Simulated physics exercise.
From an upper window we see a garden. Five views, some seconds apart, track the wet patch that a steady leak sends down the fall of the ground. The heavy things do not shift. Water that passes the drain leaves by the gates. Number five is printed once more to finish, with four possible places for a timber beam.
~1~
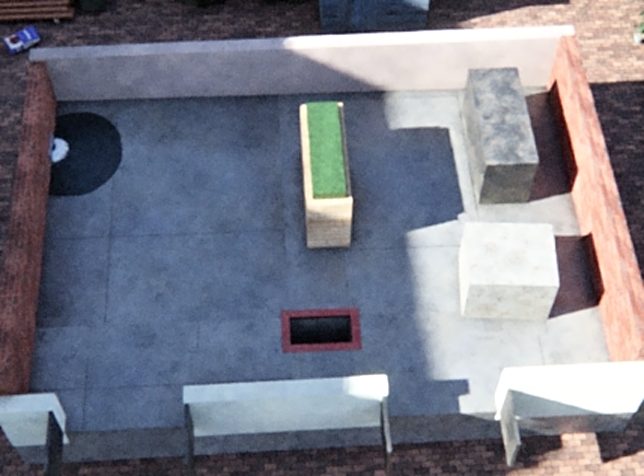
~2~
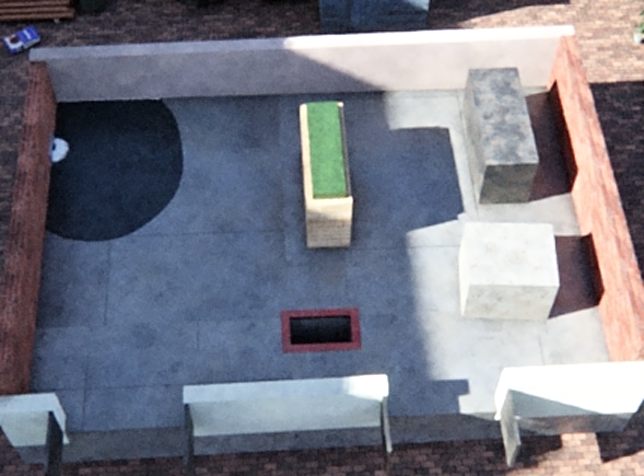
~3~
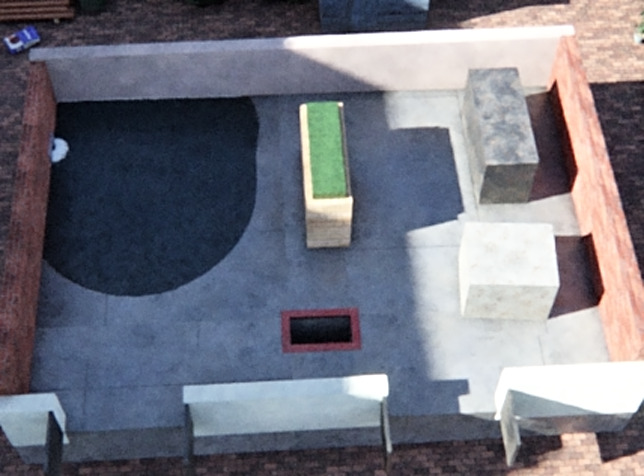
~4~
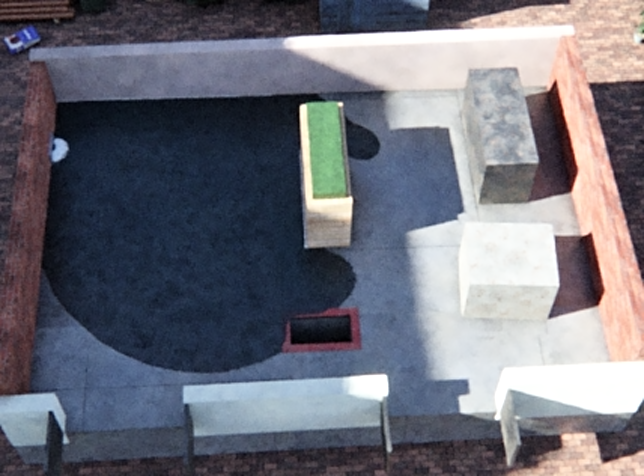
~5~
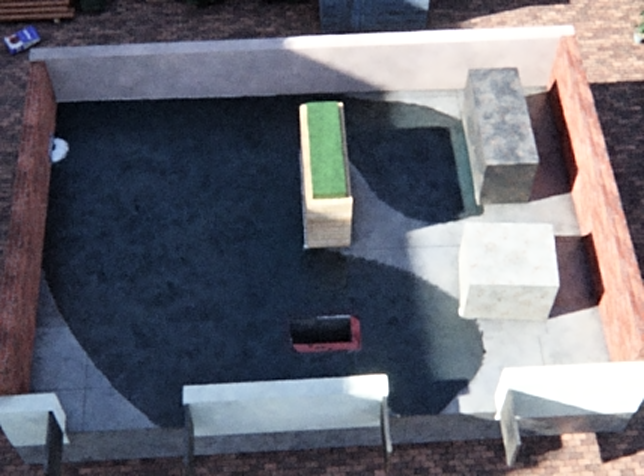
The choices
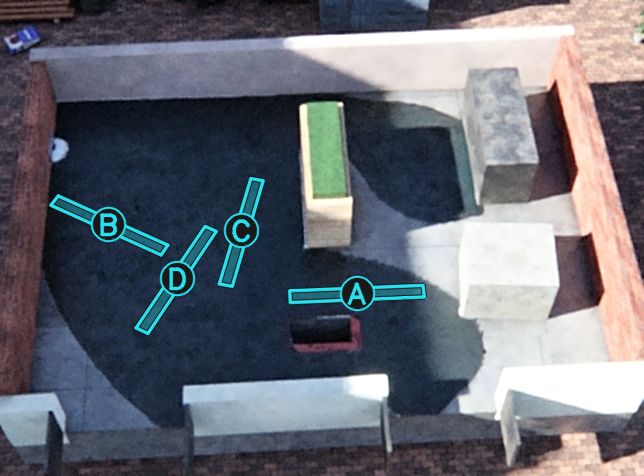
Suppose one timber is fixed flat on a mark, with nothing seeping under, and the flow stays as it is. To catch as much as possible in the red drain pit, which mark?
It is B.
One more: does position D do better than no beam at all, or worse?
It is worse.
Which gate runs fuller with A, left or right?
The right gate.
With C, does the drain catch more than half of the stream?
No, it does not.
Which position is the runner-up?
The answer is D.
On the marked copy, A from (290, 296) to (423, 291); B from (54, 200) to (164, 250); C from (225, 285) to (256, 179); D from (142, 330) to (210, 228).
With A, about 20 % of the stream goes into the red drain pit, about 71 % out by the gates.
With B, about 51 % of the stream goes into the red drain pit, about 43 % out by the gates.
With C, about 23 % of the stream goes into the red drain pit, about 72 % out by the gates.
With D, about 35 % of the stream goes into the red drain pit, about 58 % out by the gates.
